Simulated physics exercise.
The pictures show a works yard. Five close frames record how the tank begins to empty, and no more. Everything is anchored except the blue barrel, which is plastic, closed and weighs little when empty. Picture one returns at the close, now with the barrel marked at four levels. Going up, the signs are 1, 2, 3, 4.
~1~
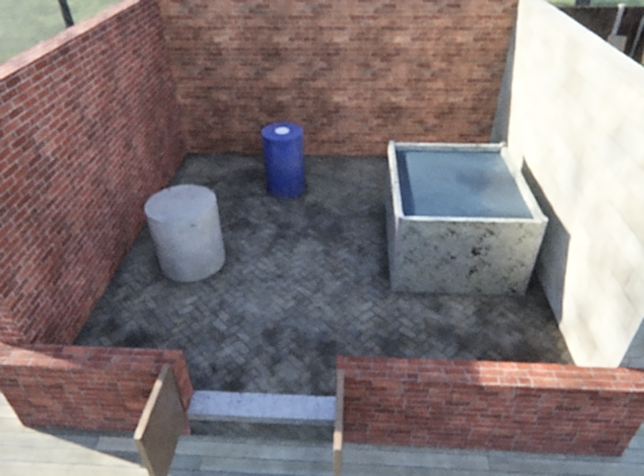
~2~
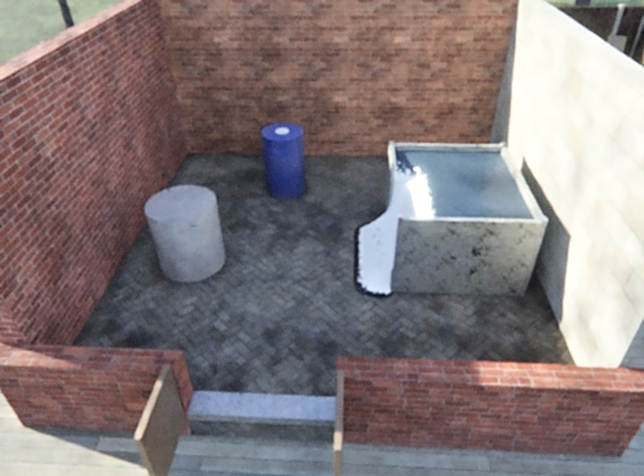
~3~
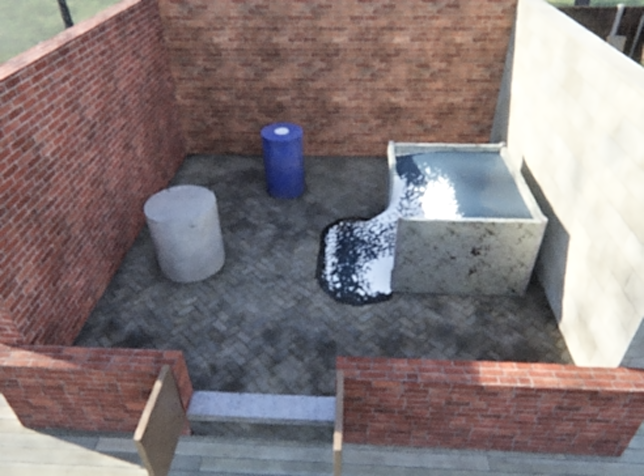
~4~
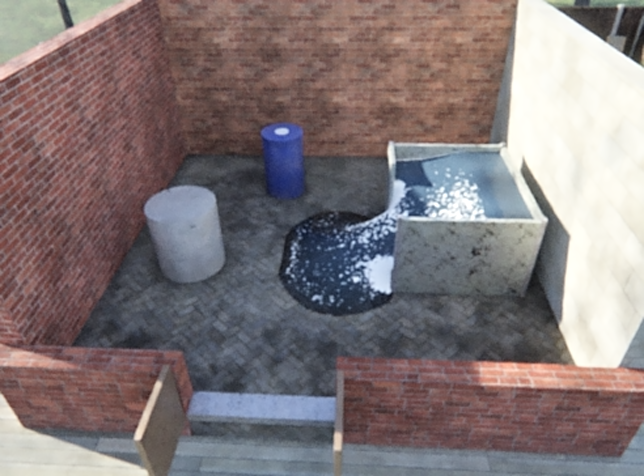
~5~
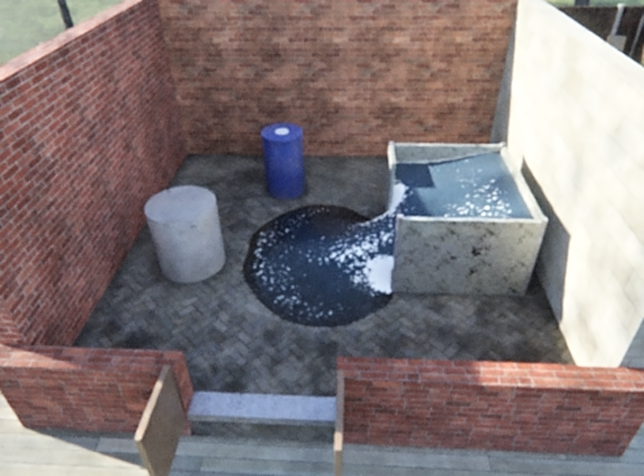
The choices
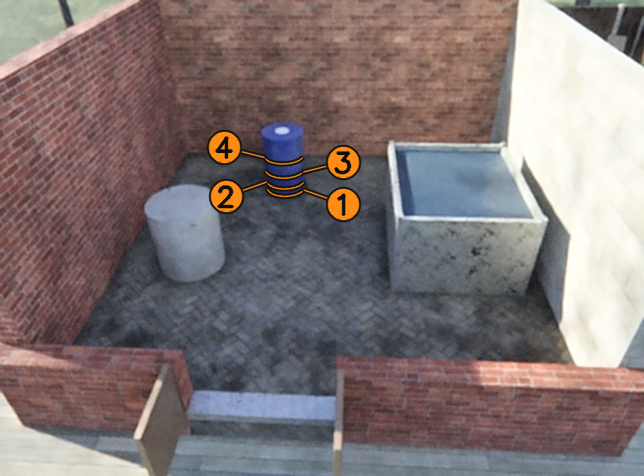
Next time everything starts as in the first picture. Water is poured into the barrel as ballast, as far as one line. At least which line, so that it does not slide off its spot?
Take 2.
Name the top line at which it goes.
1.
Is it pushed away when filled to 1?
Yes.
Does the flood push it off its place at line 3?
No, not at all.
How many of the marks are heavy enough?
Three of the four.
In orange, 1 at (284, 196); 2 at (283, 189); 3 at (282, 178); 4 at (281, 164); from the bottom up 1, 2, 3, 4.
With 1, it is pushed about twice its own width away.
With 2, it does not move.
With 3, it does not move.
With 4, it does not move.
